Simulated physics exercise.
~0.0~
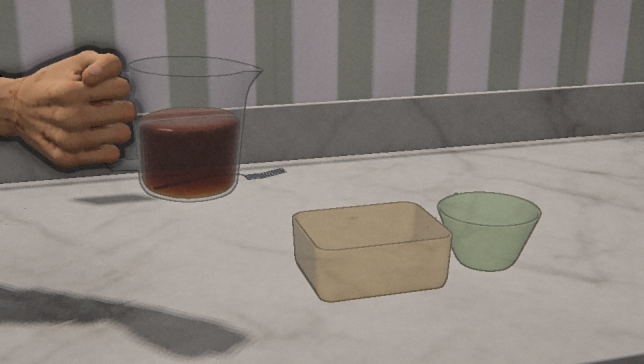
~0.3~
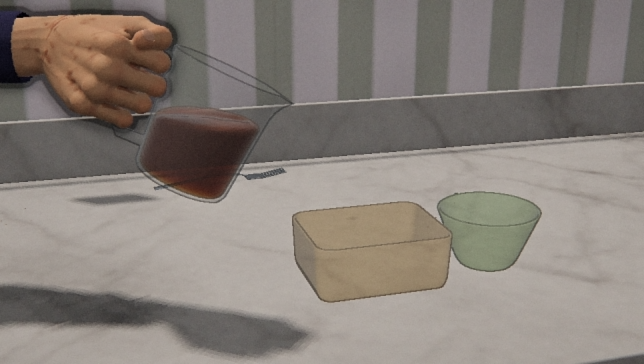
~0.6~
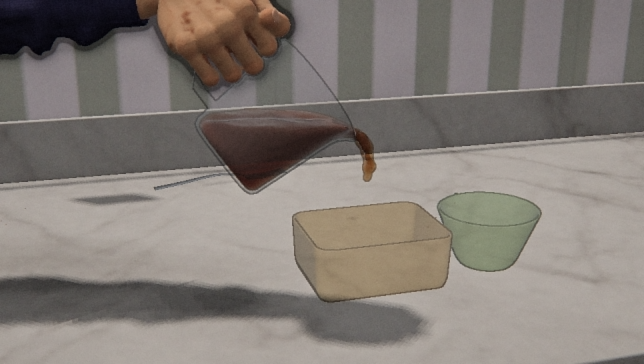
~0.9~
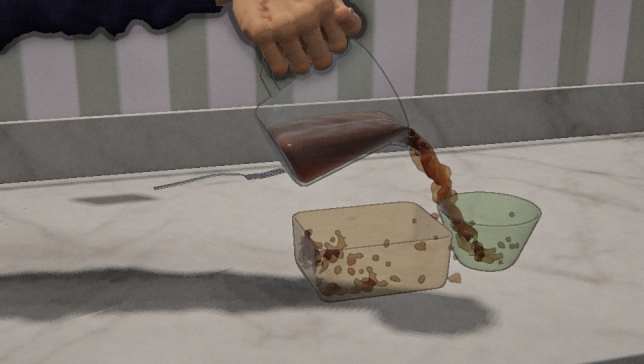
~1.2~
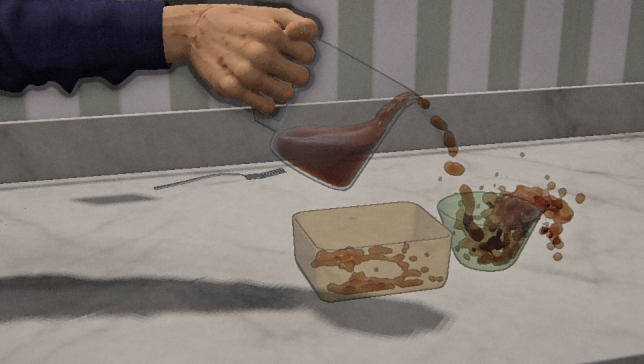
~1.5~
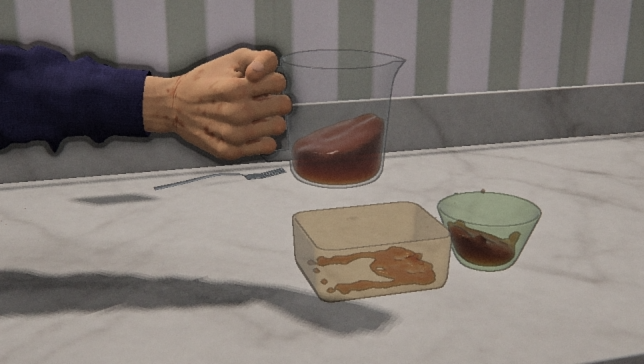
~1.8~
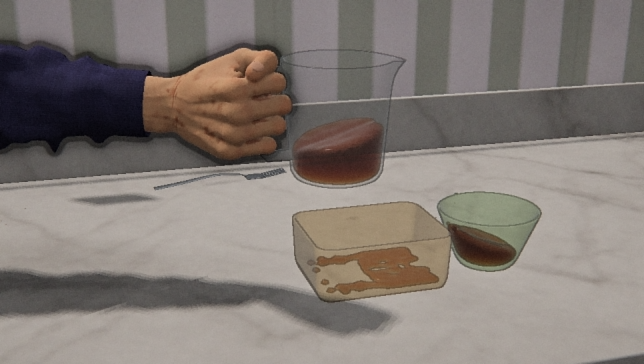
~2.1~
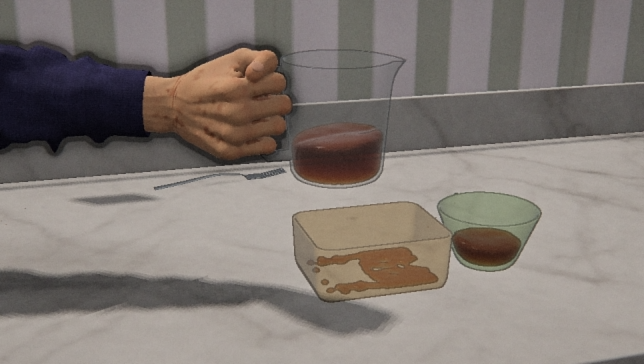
A hand tilting a glass jug of tea rightwards over a food box and green cup, splashing both, then righting it part-full.
